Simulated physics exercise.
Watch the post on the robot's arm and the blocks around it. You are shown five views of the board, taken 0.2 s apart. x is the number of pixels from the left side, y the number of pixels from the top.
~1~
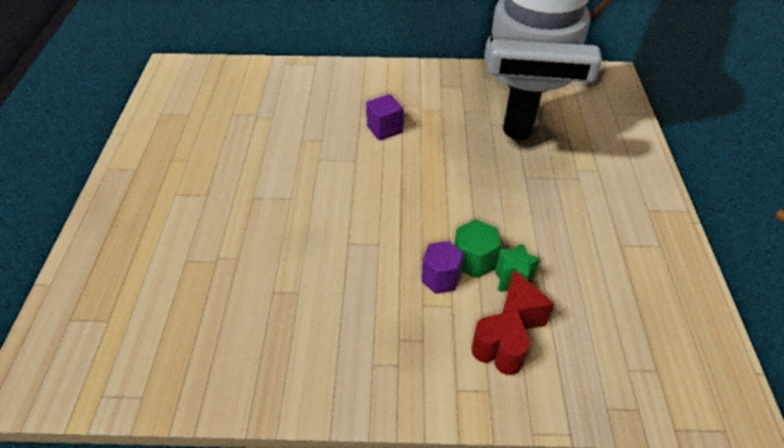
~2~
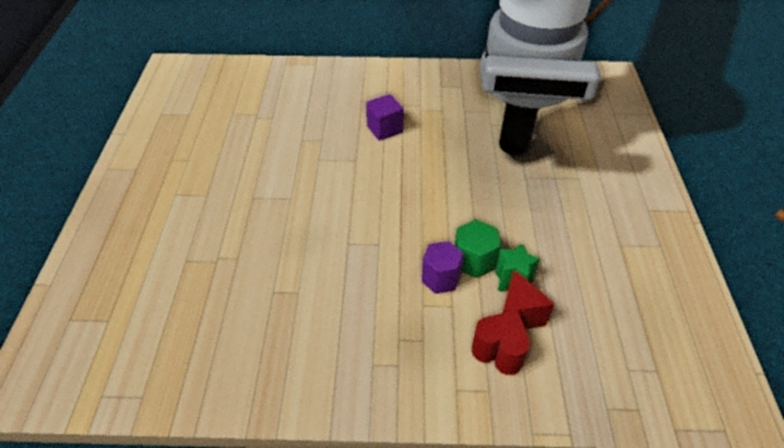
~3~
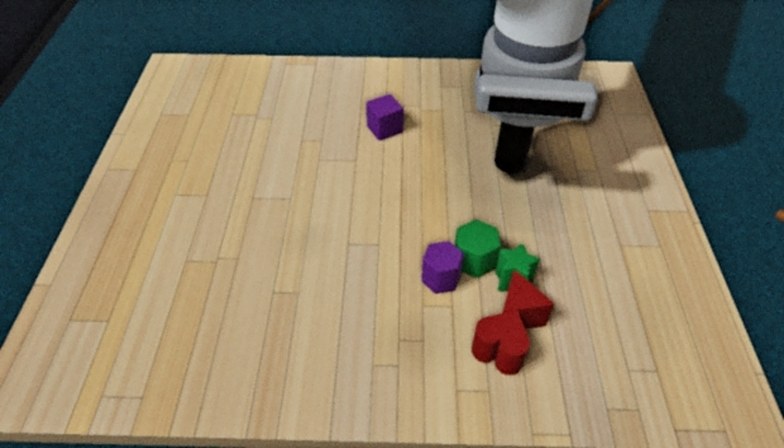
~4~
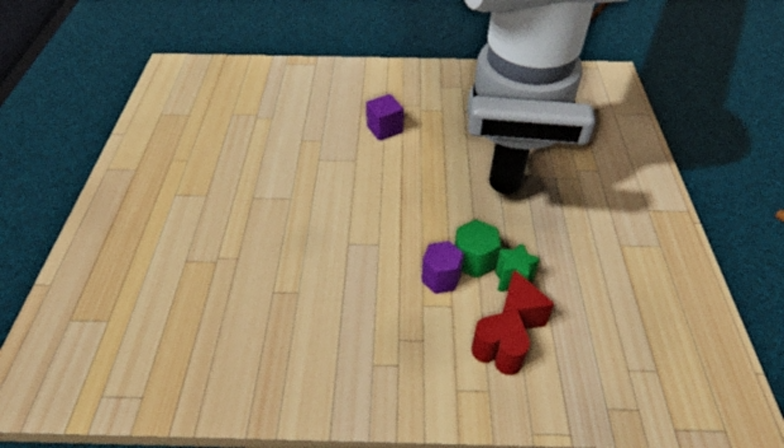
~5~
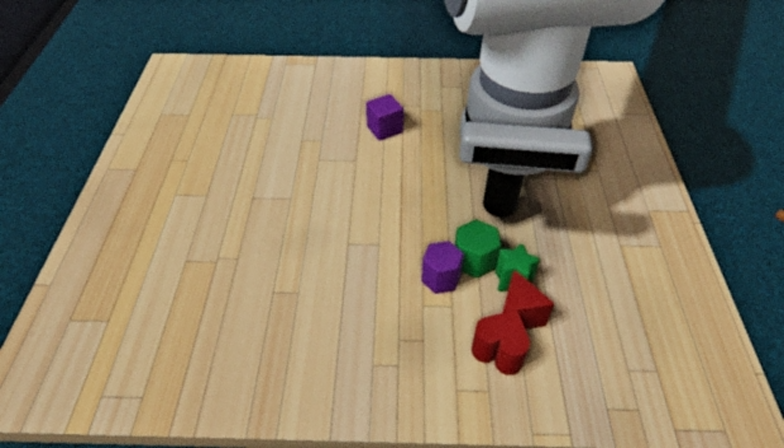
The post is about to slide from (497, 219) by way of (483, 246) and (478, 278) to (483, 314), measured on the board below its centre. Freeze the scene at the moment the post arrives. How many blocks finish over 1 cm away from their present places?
Two blocks move.
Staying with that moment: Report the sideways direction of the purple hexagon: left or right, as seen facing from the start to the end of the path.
It is displaced to the right.
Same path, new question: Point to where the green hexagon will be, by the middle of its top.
Its top face will be centred at roughly (453, 314).
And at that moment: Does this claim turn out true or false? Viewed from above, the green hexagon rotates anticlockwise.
False.
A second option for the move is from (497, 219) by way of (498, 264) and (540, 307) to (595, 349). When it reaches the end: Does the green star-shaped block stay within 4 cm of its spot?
My answer is no.
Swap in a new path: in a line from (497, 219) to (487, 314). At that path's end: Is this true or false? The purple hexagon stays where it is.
That statement is not accurate.
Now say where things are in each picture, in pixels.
The first picture shows post's lower end (517, 132); purple hexagon (443, 255); green hexagon (479, 236); green star-shaped block (519, 258).
The second picture shows post (514, 147); blocks still.
The third picture shows post (510, 164); blocks still.
The fourth picture shows post (505, 184); blocks still.
The fifth picture shows post (499, 207); purple hexagon (443, 255); green hexagon (479, 236); green star-shaped block (519, 258).
On the path given first. One third of the way, post (485, 234); purple hexagon (435, 263), turned 25° clockwise; green hexagon (473, 250).
Two thirds of the way, post (480, 266); purple hexagon (419, 275), turned 80° clockwise; green hexagon (463, 284).
At the end, post (486, 302); purple hexagon (418, 276), turned 85° clockwise; green hexagon (453, 314), turned 45° clockwise; green star-shaped block still.
